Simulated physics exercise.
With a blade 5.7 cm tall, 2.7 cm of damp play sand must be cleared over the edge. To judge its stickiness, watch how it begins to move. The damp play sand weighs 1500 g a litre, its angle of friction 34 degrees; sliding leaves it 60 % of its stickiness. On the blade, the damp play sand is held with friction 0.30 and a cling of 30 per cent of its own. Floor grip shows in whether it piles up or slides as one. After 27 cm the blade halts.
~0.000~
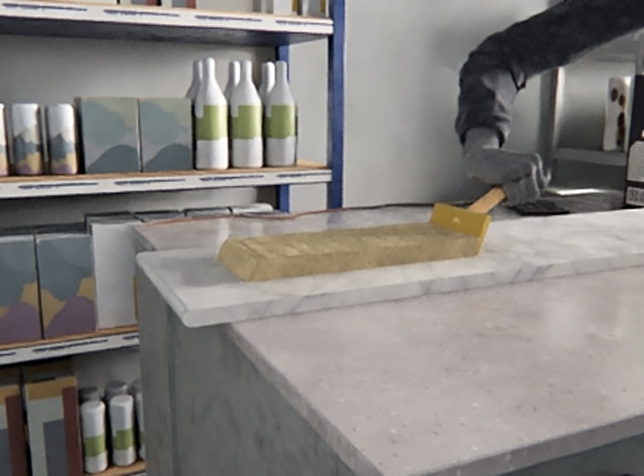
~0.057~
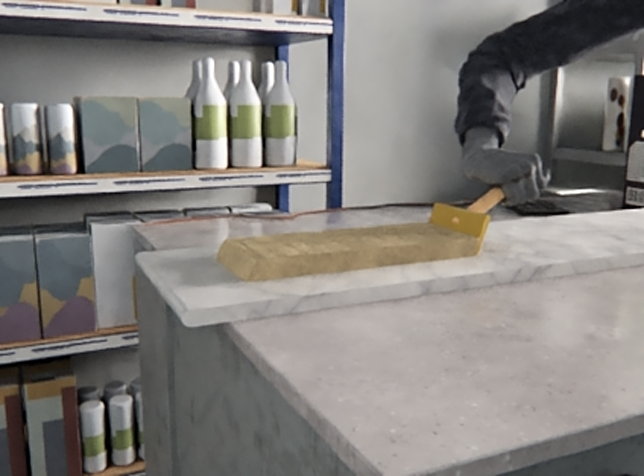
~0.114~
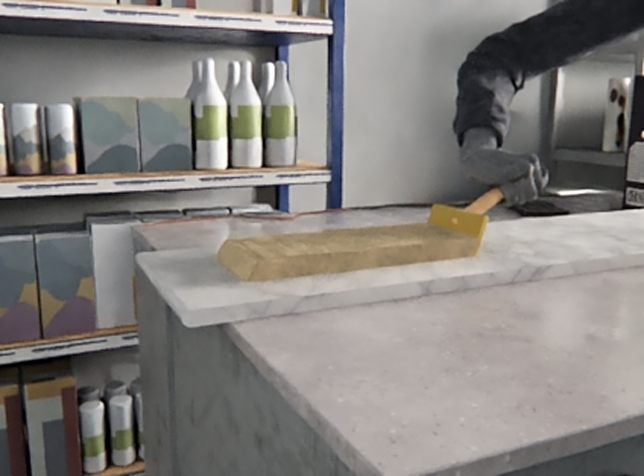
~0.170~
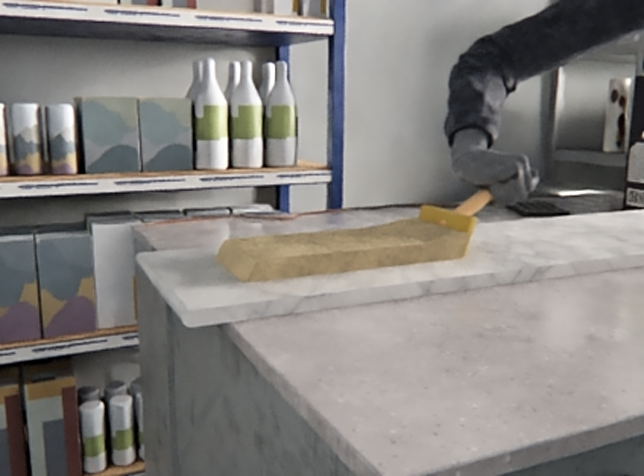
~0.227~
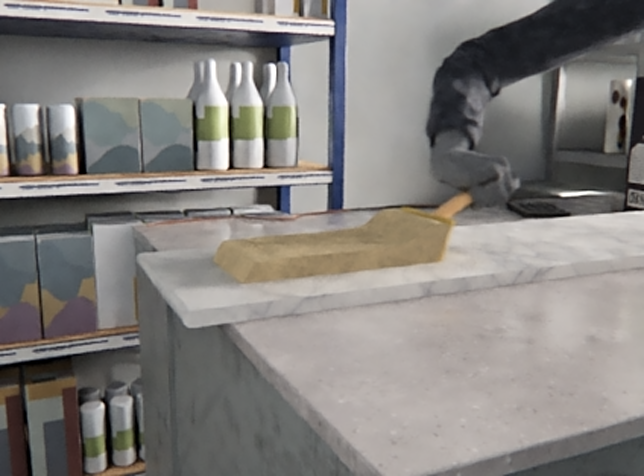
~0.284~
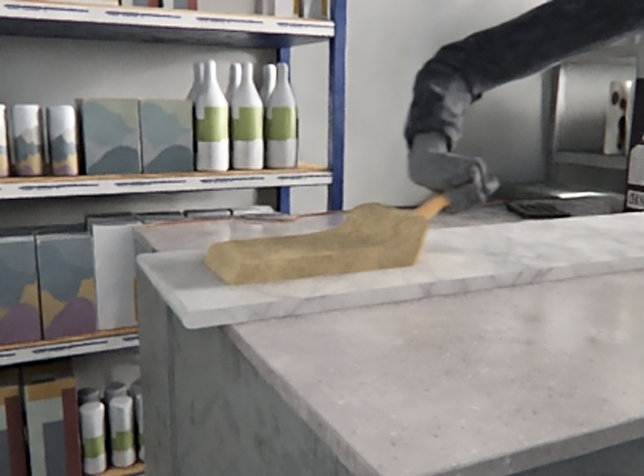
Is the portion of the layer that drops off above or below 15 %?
The outcome is a figure greater than 15 per cent.
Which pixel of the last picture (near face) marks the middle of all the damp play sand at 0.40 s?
Close to (295, 261) in the last picture.
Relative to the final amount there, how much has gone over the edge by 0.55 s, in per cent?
Looks like roughly 20 %, give or take.
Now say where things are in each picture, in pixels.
Foot of the blade at (475, 256), not yet moved; foremost bit of the damp play sand at (249, 281), piled 2.7 cm high, in the first picture.
Foot of the blade at (474, 256), not yet moved; foremost bit of the damp play sand at (249, 281), piled 2.7 cm high, in the second picture.
Foot of the blade at (473, 257), moved 3 mm; foremost bit of the damp play sand at (249, 282), piled 2.8 cm high, in the third picture.
Foot of the blade at (461, 259), moved 2.5 cm; foremost bit of the damp play sand at (248, 282), piled 3.7 cm high, in the fourth picture.
Foot of the blade at (438, 262), moved 6.6 cm; foremost bit of the damp play sand at (245, 283), piled 5.5 cm high, in the fifth picture.
Foot of the blade at (411, 266), moved 11 cm; foremost bit of the damp play sand at (234, 285), piled 7.0 cm high, in the sixth picture.
After 0.40 s, 0 % has gone over the edge.
After 0.55 s, 6 % has gone over the edge.
After 0.69 s, 28 % has gone over the edge.
After 0.83 s, 36 % has gone over the edge.
After 1.41 s, 36 % has gone over the edge.
